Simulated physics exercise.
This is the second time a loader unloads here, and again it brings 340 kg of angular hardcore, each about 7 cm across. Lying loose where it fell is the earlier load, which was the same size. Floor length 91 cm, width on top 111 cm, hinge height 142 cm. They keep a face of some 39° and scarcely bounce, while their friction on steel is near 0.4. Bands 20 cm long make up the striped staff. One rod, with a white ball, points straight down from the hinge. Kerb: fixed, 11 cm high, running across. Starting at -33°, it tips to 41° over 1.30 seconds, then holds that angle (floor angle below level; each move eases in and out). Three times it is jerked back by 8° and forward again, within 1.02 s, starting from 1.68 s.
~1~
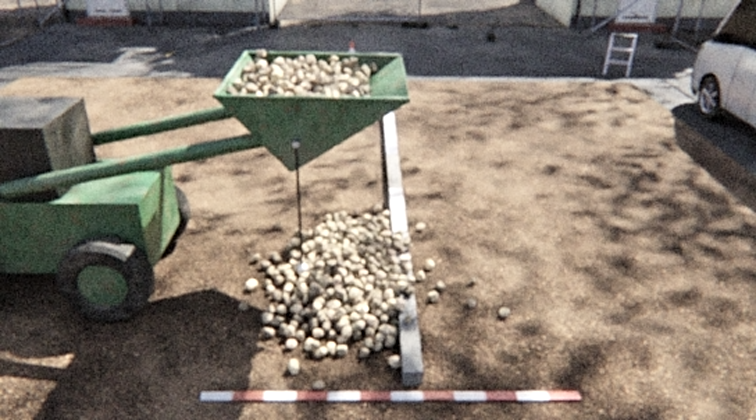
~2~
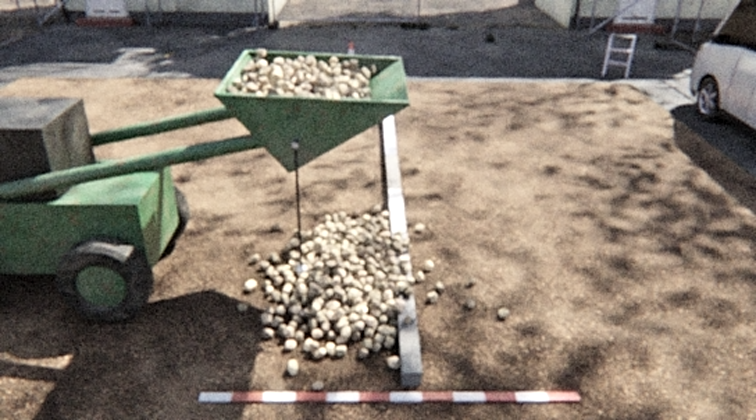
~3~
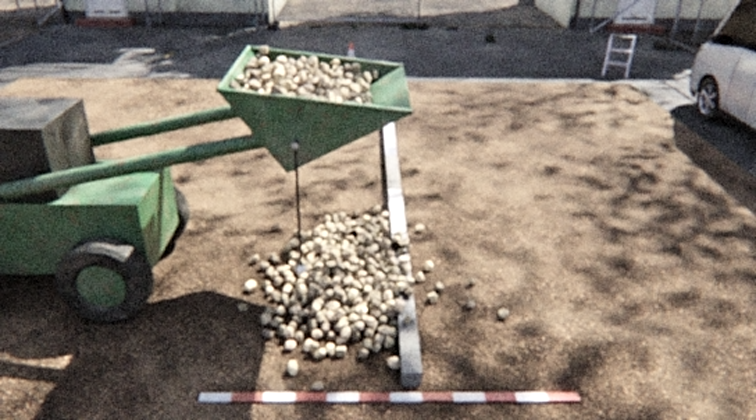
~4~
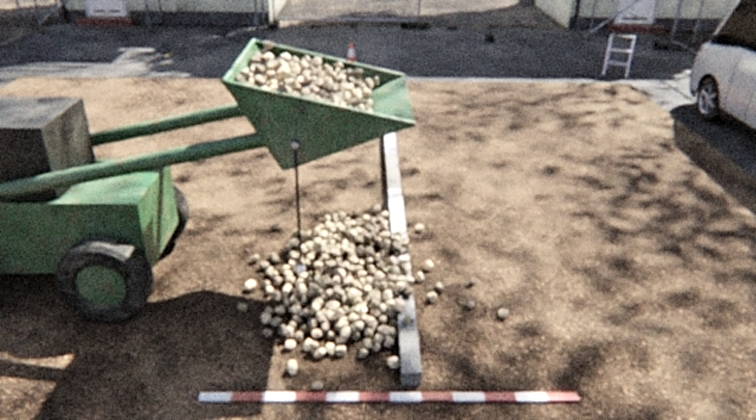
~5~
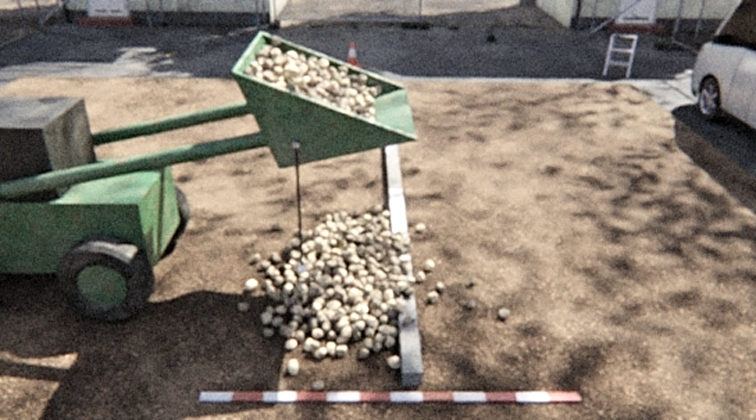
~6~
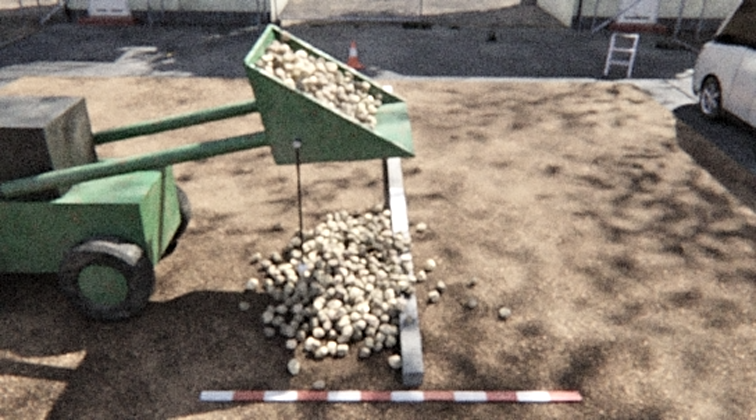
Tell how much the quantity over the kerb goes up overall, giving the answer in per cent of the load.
It goes up by roughly 89 per cent.
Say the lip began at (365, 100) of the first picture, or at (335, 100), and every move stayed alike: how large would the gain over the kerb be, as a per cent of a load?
First place: Roughly 55 %; second place: Roughly 30 %.
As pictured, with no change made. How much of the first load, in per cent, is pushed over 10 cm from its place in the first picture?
Roughly 0 % of them.
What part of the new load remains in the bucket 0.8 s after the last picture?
65 %.
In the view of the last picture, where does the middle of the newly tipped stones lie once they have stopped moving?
In the last view, about pixel (451, 270).
Then, 0.4 s after the last picture the floor is at 30°; in per cent of one load, 100 in the bucket, 99 on this side of the kerb, 1 over the kerb; the foremost stones are at (448, 279).
Then, 0.8 s after the last picture the floor is at 41°; in per cent of one load, 65 in the bucket, 132 on this side of the kerb, 3 over the kerb; the foremost stones are at (449, 273).
Then, 2.6 s after the last picture the floor is at 41°; in per cent of one load, 0 in the bucket, 110 on this side of the kerb, 90 over the kerb; the foremost stones are at (568, 284).
Then, 5.2 s after the last picture the floor is at 41°; in per cent of one load, 0 in the bucket, 110 on this side of the kerb, 90 over the kerb; the foremost stones are at (568, 284). Net gain over the kerb, 89.
